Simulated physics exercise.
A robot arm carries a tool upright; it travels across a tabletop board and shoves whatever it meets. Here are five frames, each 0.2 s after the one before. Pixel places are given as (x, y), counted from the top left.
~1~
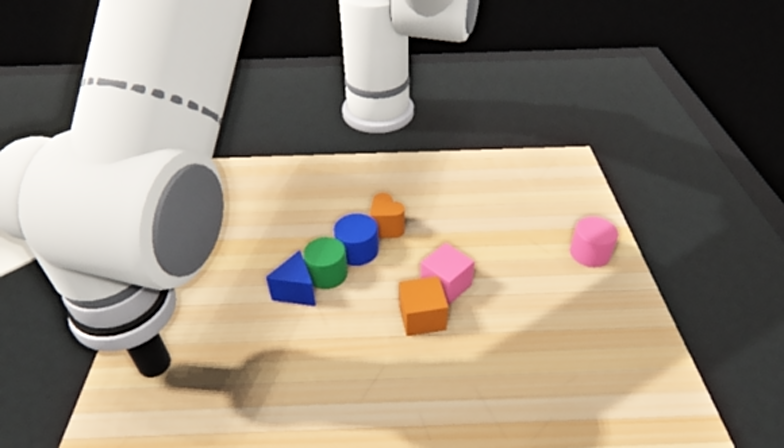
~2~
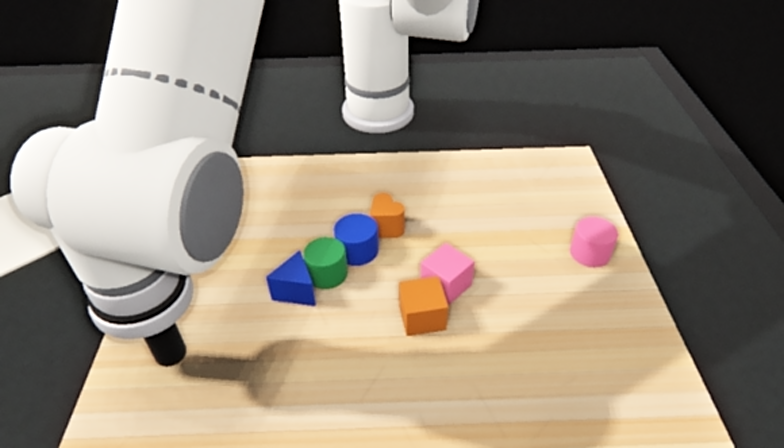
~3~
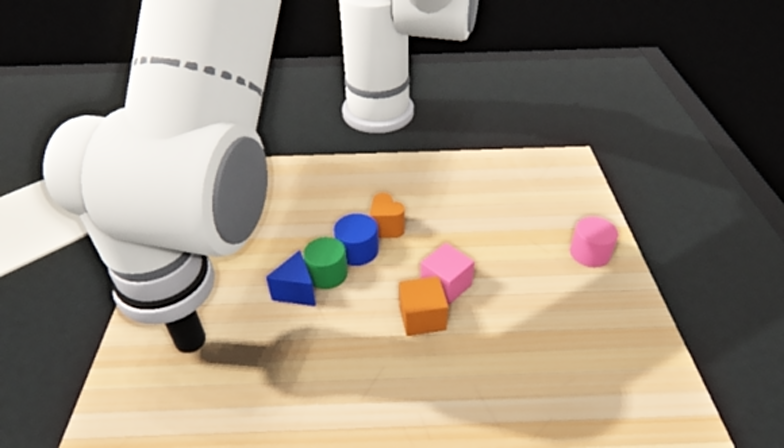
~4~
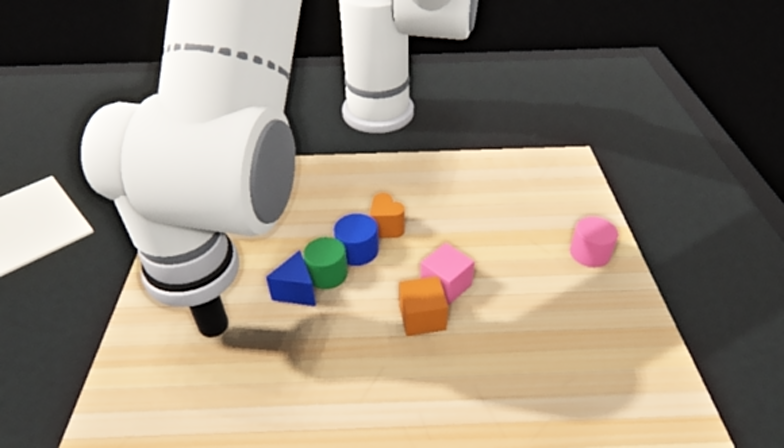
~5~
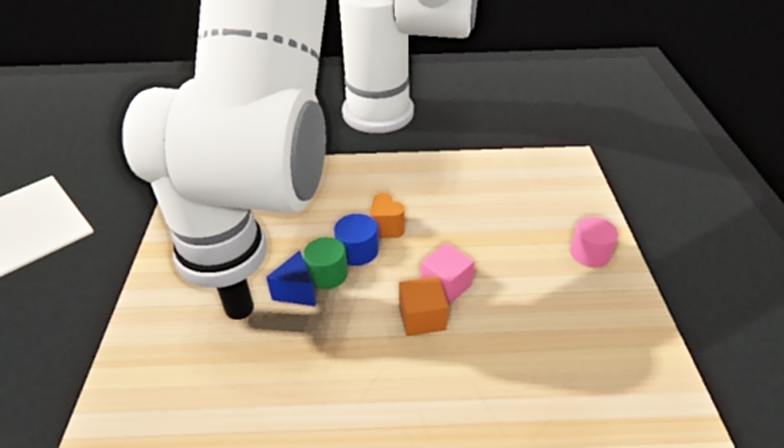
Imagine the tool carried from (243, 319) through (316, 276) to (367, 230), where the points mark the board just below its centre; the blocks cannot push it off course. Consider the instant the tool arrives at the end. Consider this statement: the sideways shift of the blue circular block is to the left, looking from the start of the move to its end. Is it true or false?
My answer: False.
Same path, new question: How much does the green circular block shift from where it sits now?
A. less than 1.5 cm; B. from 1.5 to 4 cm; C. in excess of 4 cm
Choice C: In excess of 4 cm.
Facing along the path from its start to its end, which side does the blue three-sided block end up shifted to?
It heads left.
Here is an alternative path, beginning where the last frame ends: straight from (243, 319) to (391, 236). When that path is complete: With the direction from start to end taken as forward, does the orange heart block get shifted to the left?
In short: Yes.
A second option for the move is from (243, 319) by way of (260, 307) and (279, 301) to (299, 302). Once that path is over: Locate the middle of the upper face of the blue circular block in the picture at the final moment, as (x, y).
The blue circular block ends near (379, 217).
What follows on the original path. One third of the way, tool (292, 280); blue three-sided block (310, 249), turned 20° clockwise; green circular block (345, 246); blue circular block (371, 221); orange heart block (390, 200), turned 25° clockwise.
Two thirds of the way, tool (337, 253); blue three-sided block (324, 221), turned 25° anticlockwise; green circular block (367, 246); blue circular block (386, 218); orange heart block (393, 195), turned 20° clockwise.
At the end, tool (366, 221); blue three-sided block (329, 214), turned 70° anticlockwise; green circular block (370, 246); blue circular block (398, 215); orange heart block (397, 191).
